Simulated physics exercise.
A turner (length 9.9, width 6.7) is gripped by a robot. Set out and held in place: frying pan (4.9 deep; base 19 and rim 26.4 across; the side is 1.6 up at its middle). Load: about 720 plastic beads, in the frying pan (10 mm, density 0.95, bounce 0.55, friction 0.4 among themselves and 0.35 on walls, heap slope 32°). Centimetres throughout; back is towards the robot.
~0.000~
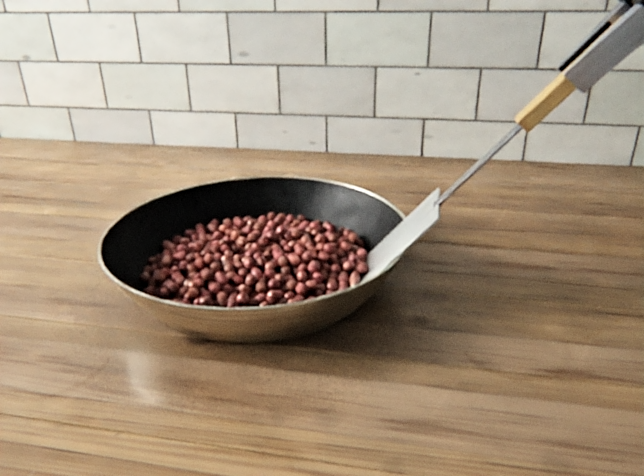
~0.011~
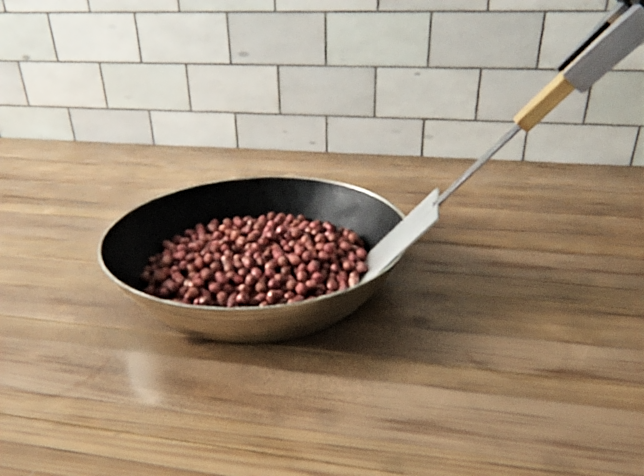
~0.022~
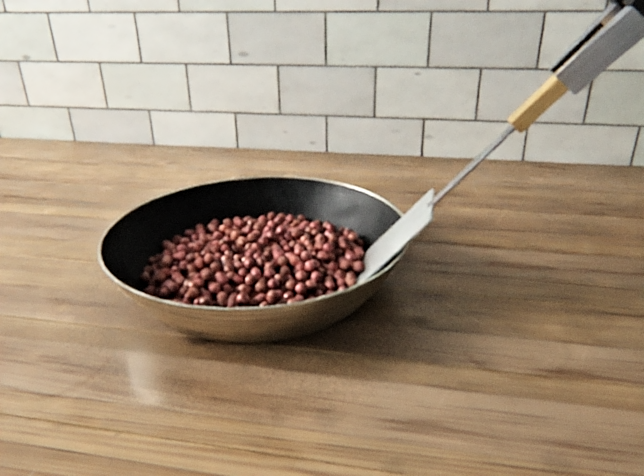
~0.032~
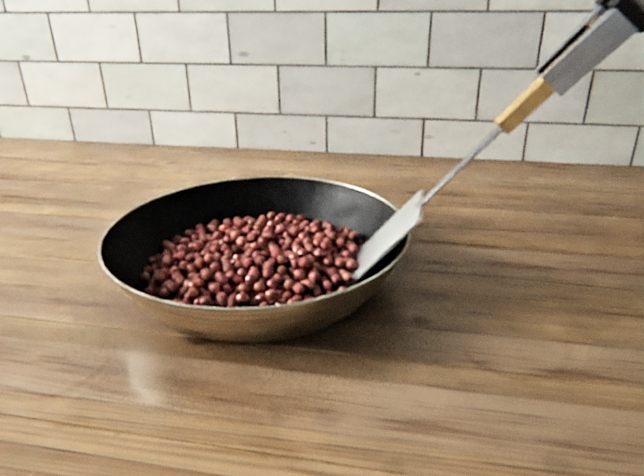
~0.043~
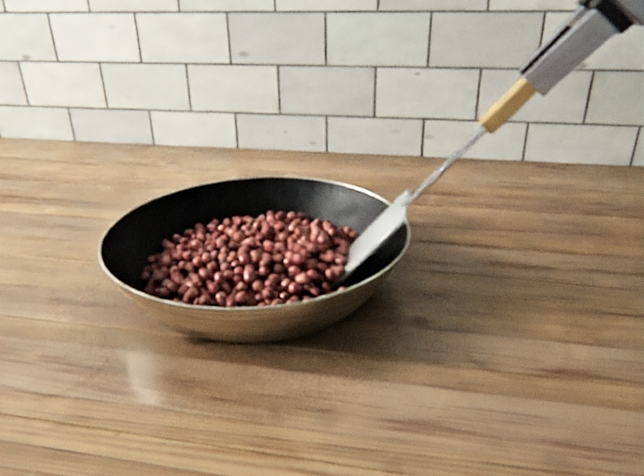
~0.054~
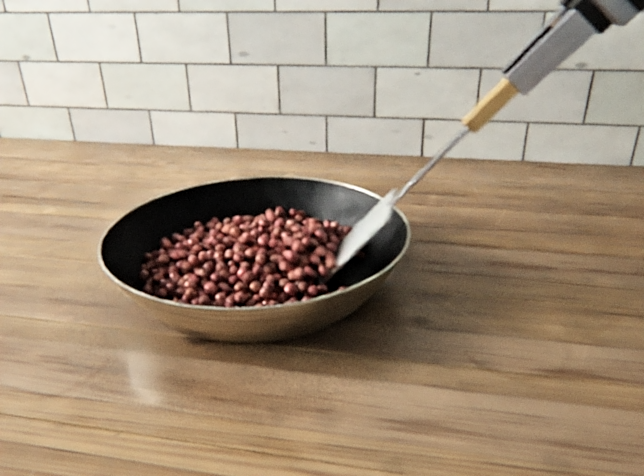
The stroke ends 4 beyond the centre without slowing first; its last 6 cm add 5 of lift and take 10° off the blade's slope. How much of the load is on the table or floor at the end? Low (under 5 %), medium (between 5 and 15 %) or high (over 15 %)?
A medium share, between 5 and 15 %, ends on the table or floor.
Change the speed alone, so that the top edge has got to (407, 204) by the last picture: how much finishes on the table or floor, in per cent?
Some 0 per cent.
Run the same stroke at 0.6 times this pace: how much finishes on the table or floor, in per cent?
About 0 per cent.
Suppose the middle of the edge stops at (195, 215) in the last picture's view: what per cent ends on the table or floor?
About 10 per cent.
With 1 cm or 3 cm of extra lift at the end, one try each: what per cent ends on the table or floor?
About 0 and 5 per cent.
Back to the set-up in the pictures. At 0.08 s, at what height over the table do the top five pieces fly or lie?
About 6 cm.
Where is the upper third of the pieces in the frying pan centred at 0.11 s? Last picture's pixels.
Around (242, 245).
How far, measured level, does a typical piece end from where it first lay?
Some 2 cm.
By 0.08 s, sloping 50°, highest piece 6 above the table; 720 in the frying pan.
By 0.11 s, sloping 46°, highest piece 8 above the table; 720 in the frying pan.
By 0.32 s, sloping 40°, highest piece 9 above the table; 663 in the frying pan, 46 on the table or floor, 11 on the blade or in flight.
By 1.37 s, sloping 40°, highest piece 3 above the table; 663 in the frying pan, 57 on the table or floor.
Final count, 663 in the frying pan, 57 on the table or floor. That is 8 % on the table or floor.
